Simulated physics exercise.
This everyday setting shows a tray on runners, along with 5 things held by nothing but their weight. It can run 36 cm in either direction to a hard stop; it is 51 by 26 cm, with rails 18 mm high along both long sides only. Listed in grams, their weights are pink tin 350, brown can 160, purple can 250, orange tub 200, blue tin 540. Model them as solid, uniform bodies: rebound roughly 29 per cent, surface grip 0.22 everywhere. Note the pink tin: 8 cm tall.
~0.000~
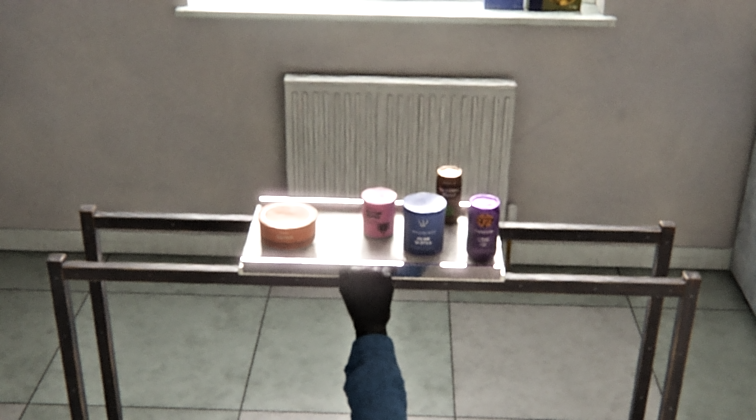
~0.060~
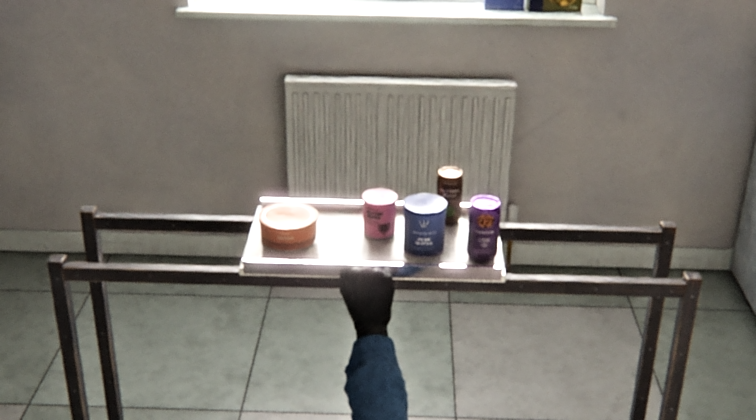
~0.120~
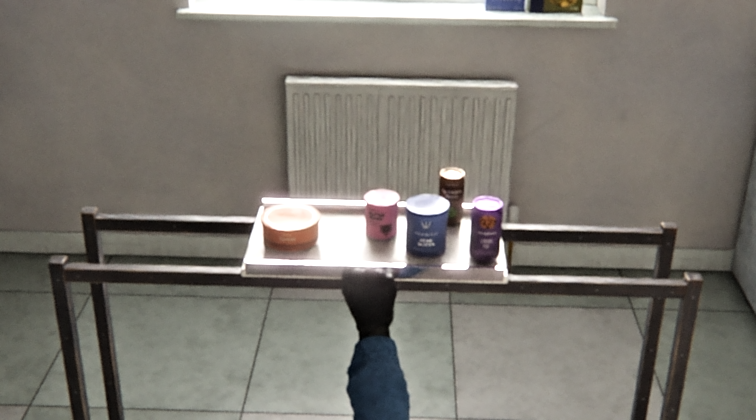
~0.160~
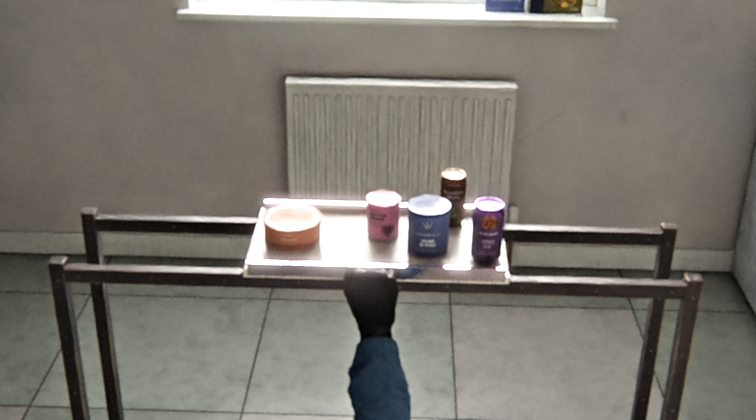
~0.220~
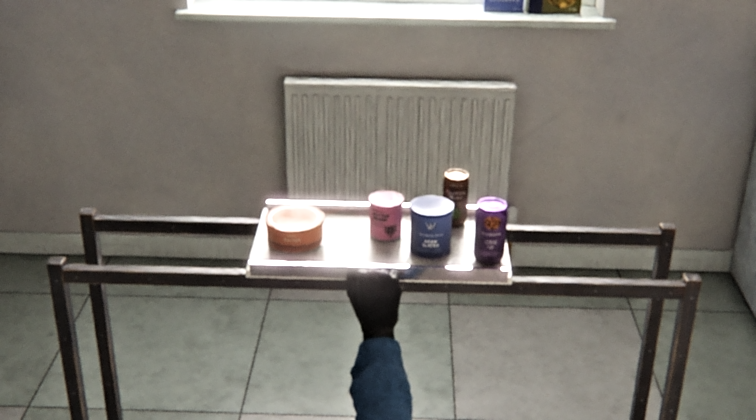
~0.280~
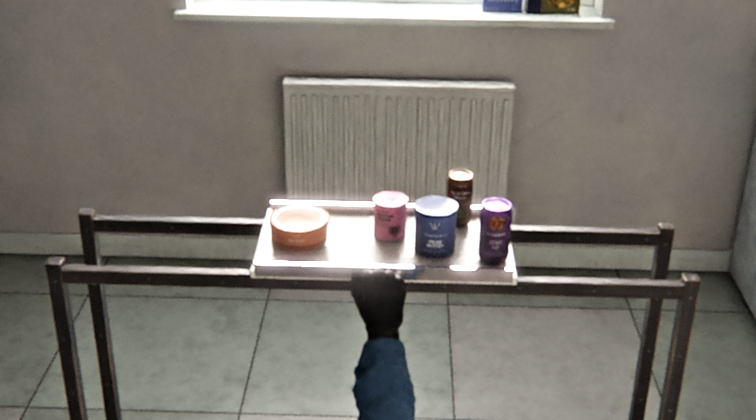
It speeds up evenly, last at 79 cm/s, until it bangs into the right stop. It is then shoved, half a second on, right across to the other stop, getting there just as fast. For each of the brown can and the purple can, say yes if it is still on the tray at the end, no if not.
At the end, the brown can quits the tray; the purple can quits the tray.
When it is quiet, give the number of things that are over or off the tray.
Total count: 2.
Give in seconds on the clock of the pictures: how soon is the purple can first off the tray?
1.0 s, roughly.
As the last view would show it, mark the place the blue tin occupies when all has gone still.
Close to pixel (246, 224) in the final view.
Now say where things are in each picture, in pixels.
The first picture shows tray midway; brown can (449, 196); purple can (483, 229).
The second picture shows tray midway; blue tin (424, 226); pink tin (379, 215).
The third picture shows tray midway; orange tub (291, 228); blue tin (426, 227).
The fourth picture shows tray 1 cm right; pink tin (383, 216); orange tub (292, 229).
The fifth picture shows tray 1 cm right; blue tin (431, 228); pink tin (386, 217).
The sixth picture shows tray 3 cm right; brown can (460, 199); purple can (495, 232).
By 1.48 s, tray 36 cm right; brown can and purple can now off the tray; blue tin 13 cm from its spot; pink tin 13 cm from its spot.
By 2.68 s, tray 3 cm right; blue tin 13 cm from its spot; pink tin 13 cm from its spot; orange tub 13 cm from its spot.
When it is over (4.0 s), off the tray, brown can and purple can; the other 3 within 5 cm of the start.
